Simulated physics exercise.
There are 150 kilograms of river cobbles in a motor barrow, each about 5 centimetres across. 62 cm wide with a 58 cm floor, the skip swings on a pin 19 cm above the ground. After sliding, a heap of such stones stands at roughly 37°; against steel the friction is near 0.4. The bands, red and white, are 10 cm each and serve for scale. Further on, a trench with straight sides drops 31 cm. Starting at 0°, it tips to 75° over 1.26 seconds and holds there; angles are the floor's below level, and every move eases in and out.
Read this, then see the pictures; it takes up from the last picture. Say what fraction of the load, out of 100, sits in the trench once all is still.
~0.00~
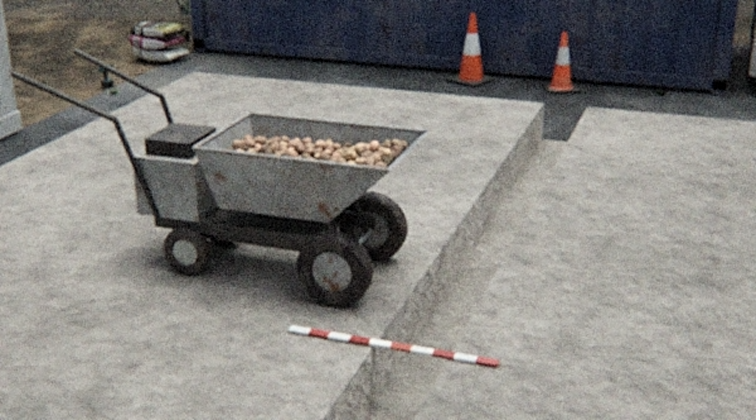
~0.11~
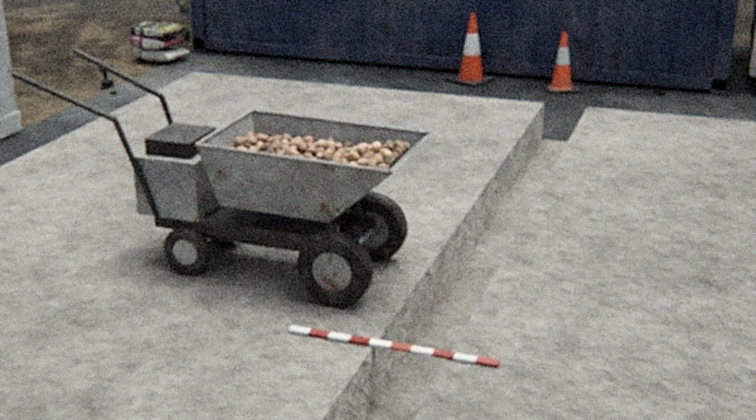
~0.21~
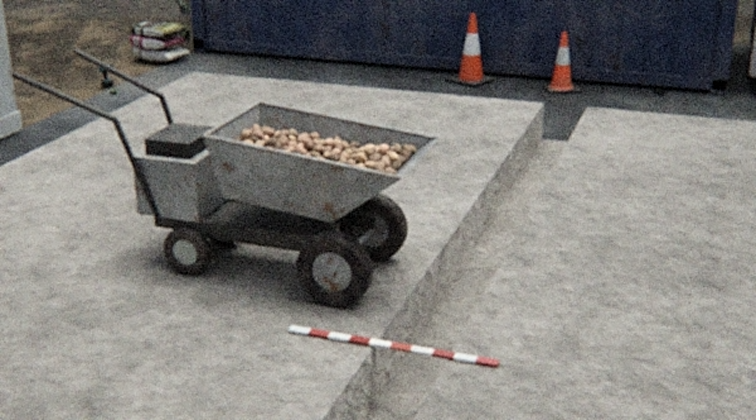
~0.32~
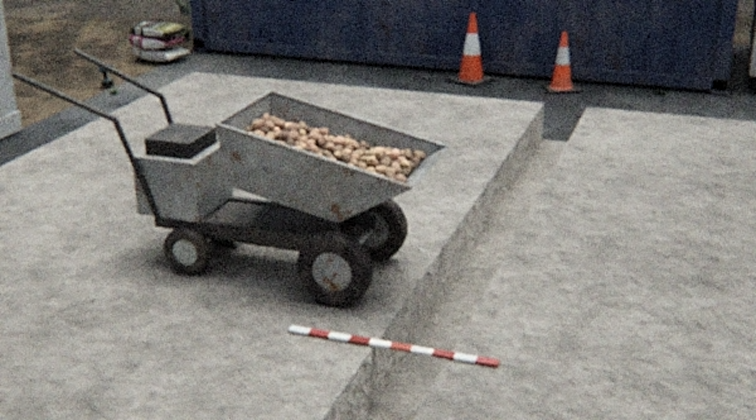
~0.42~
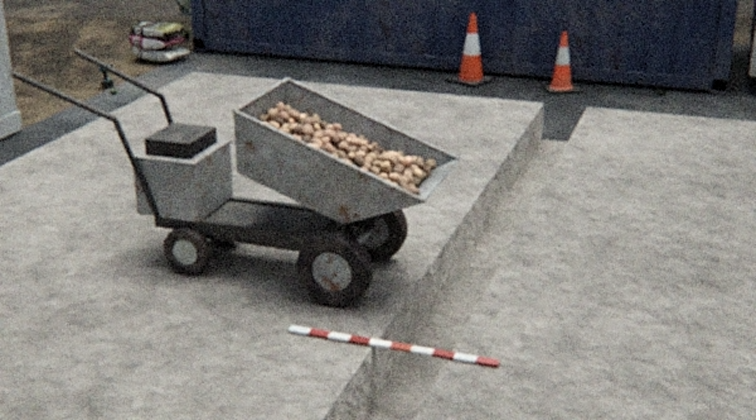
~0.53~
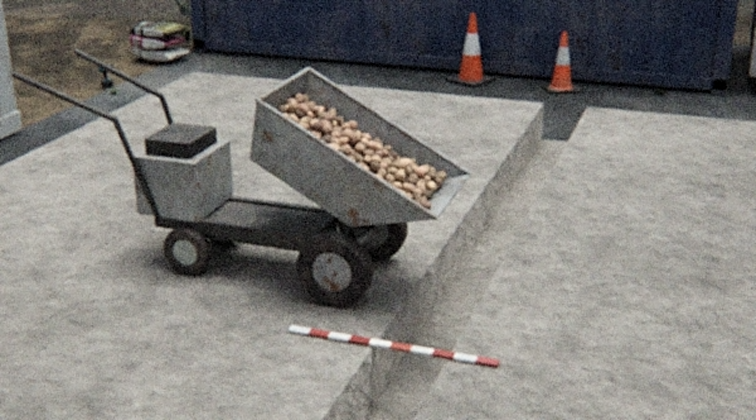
About 8 out of 100.
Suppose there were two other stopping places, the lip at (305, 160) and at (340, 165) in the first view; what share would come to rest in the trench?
Some 75 and some 95 per cent, in that order.
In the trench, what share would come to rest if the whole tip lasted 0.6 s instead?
With that timing, about 5 per cent.
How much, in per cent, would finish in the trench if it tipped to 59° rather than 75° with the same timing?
It would be near 30 per cent.
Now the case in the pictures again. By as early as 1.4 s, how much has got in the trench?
By then, around 5 percent.
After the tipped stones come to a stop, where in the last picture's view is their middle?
(537, 305).
After 0.9 s the floor is at 63°; 99 % in the skip; the foremost stones are at (482, 267).
After 1.4 s the floor is at 75°; 54 % in the skip, 3 % in the trench, 43 % past the trench; the foremost stones are at (596, 313).
After 1.7 s the floor is at 75°; 30 % in the skip, 6 % in the trench, 65 % past the trench; the foremost stones are at (693, 339).
After 3.7 s the floor is at 75°; 27 % in the skip, 8 % in the trench, 66 % past the trench; the foremost stones are past the picture's edge.
